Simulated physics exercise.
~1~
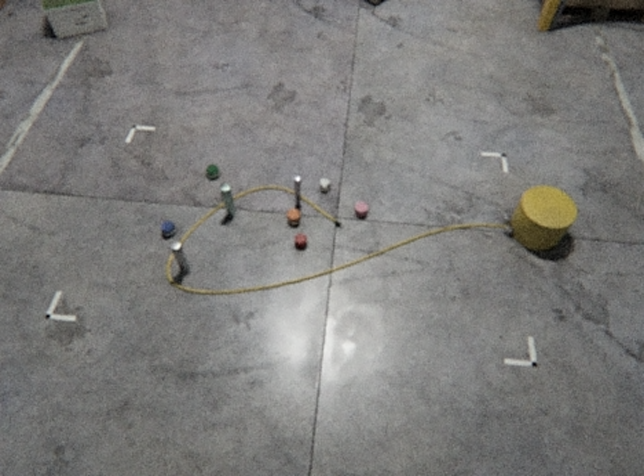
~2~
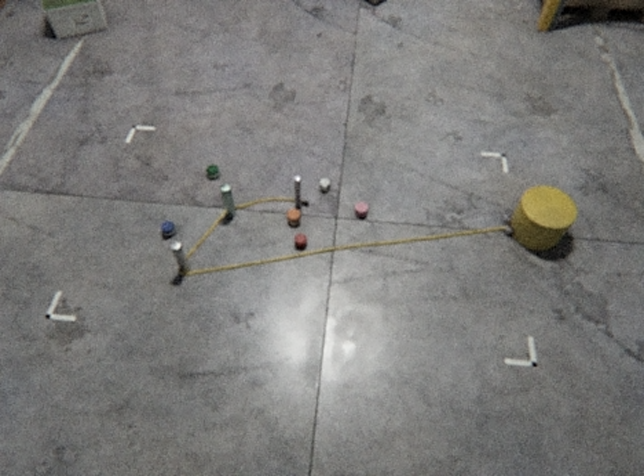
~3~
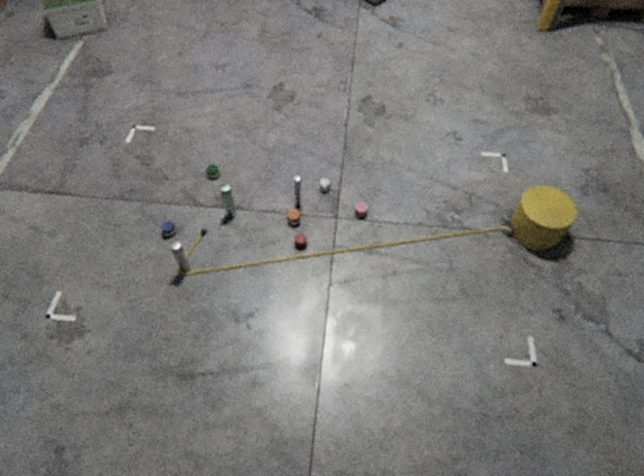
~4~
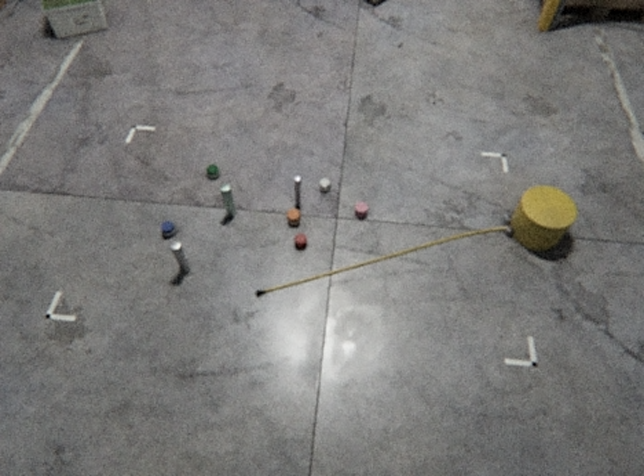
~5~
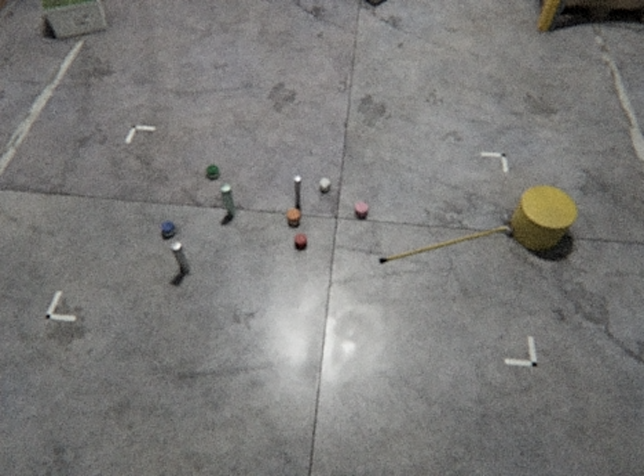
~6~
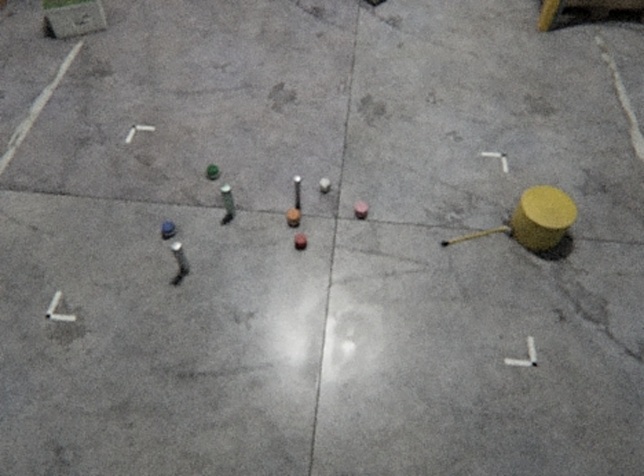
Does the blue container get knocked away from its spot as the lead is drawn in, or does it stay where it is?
The blue container stays where it is. The lead slides off the posts and draws in toward the drum without shifting it.
